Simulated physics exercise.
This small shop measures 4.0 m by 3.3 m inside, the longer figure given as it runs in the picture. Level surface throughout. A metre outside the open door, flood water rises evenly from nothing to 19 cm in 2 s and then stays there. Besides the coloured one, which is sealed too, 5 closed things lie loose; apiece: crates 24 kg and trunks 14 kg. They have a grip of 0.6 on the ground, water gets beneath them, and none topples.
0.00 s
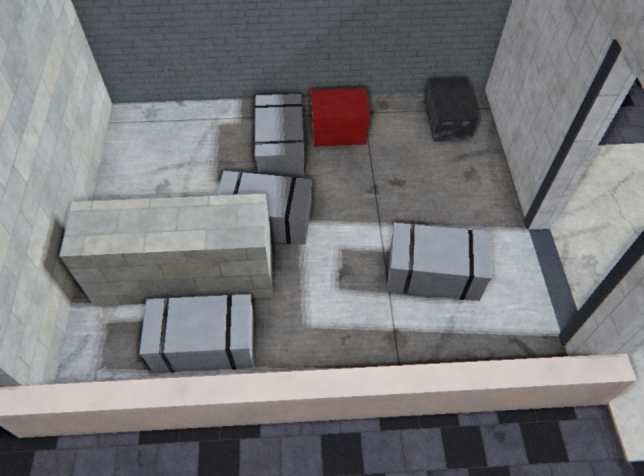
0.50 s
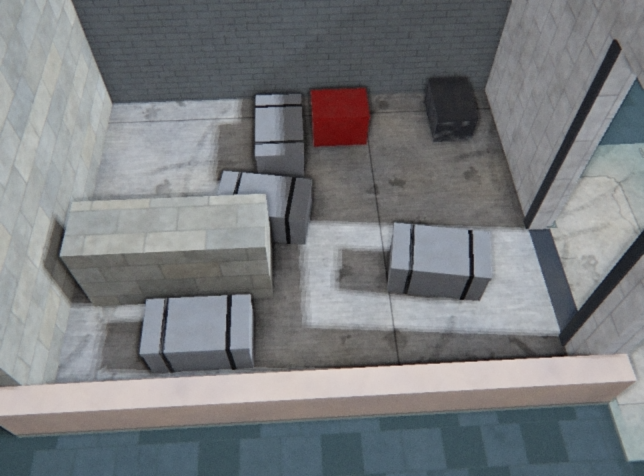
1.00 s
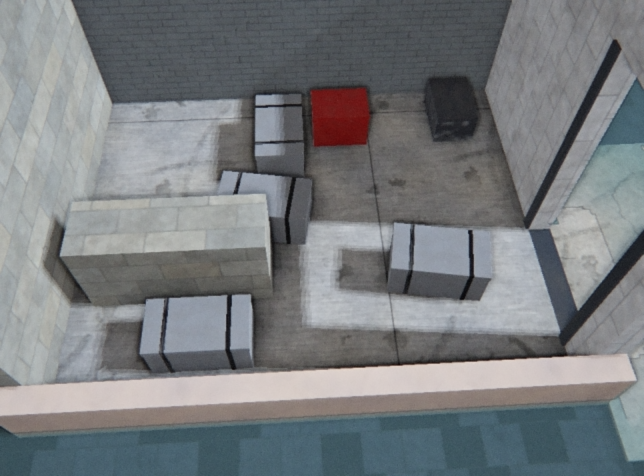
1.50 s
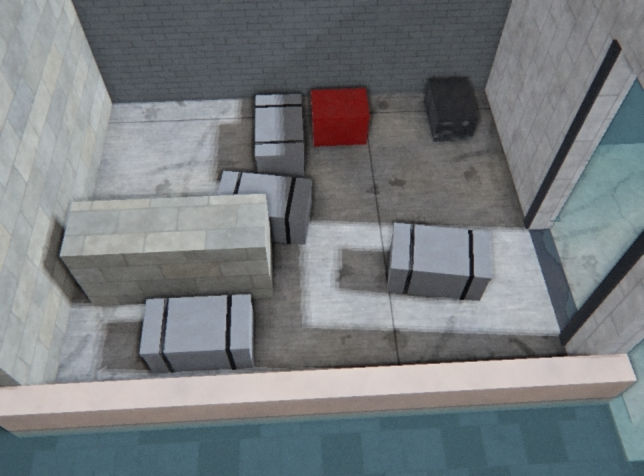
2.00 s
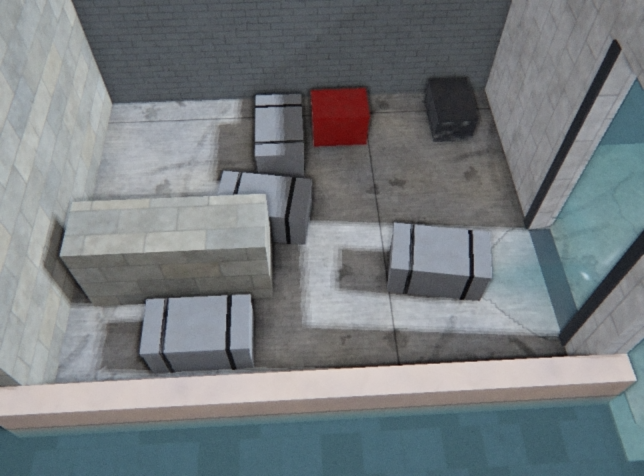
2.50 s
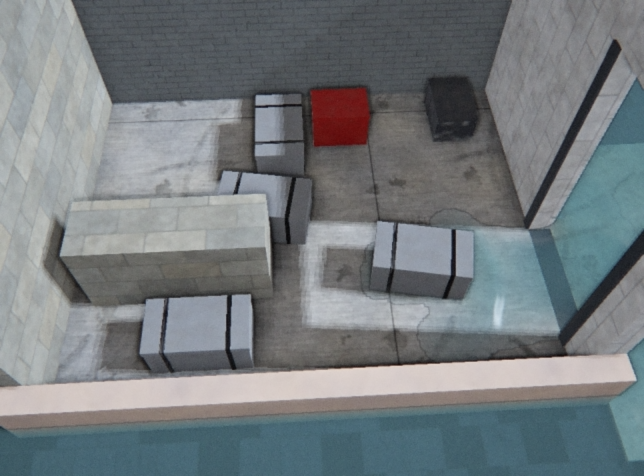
The footage shows water covering the ground outside a walled room holding a red chest, a dark box and several grey ones, then spreading in through the doorway at right, where the nearest grey box shifts slightly left.
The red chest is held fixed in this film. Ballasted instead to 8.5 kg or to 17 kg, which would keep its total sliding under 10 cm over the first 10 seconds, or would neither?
Extra weight is needed.
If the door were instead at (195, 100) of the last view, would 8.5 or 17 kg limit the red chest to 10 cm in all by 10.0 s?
Result: The heavier mass is required.
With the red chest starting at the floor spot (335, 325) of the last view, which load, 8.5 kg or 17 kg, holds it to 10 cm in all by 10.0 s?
Outcome - failure with both.
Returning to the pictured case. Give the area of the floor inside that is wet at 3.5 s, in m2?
Roughly 5.5 m2 of it is wet.
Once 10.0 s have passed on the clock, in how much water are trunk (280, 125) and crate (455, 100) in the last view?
Roughly 13 and 4 cm.
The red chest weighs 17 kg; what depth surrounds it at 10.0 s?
Something like 7 centimetres.
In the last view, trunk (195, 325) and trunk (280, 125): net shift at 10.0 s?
Net displacement, in order: 40 cm; 140 cm.
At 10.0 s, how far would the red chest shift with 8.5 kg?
About 60 cm off its spot.
After 3.5 s the red chest would be 0 cm from its start with 8.5 kg and 0 cm from its start with 17 kg; 1 cm of water round it then.
After 4.5 s the red chest would be 21 cm from its start with 8.5 kg and 0 cm from its start with 17 kg; 3 cm of water round it then.
After 7.0 s the red chest would be 51 cm from its start with 8.5 kg and 0 cm from its start with 17 kg; 4 cm of water round it then.
After 10.0 s the red chest would be 68 cm from its start with 8.5 kg and 0 cm from its start with 17 kg; 7 cm of water round it then.
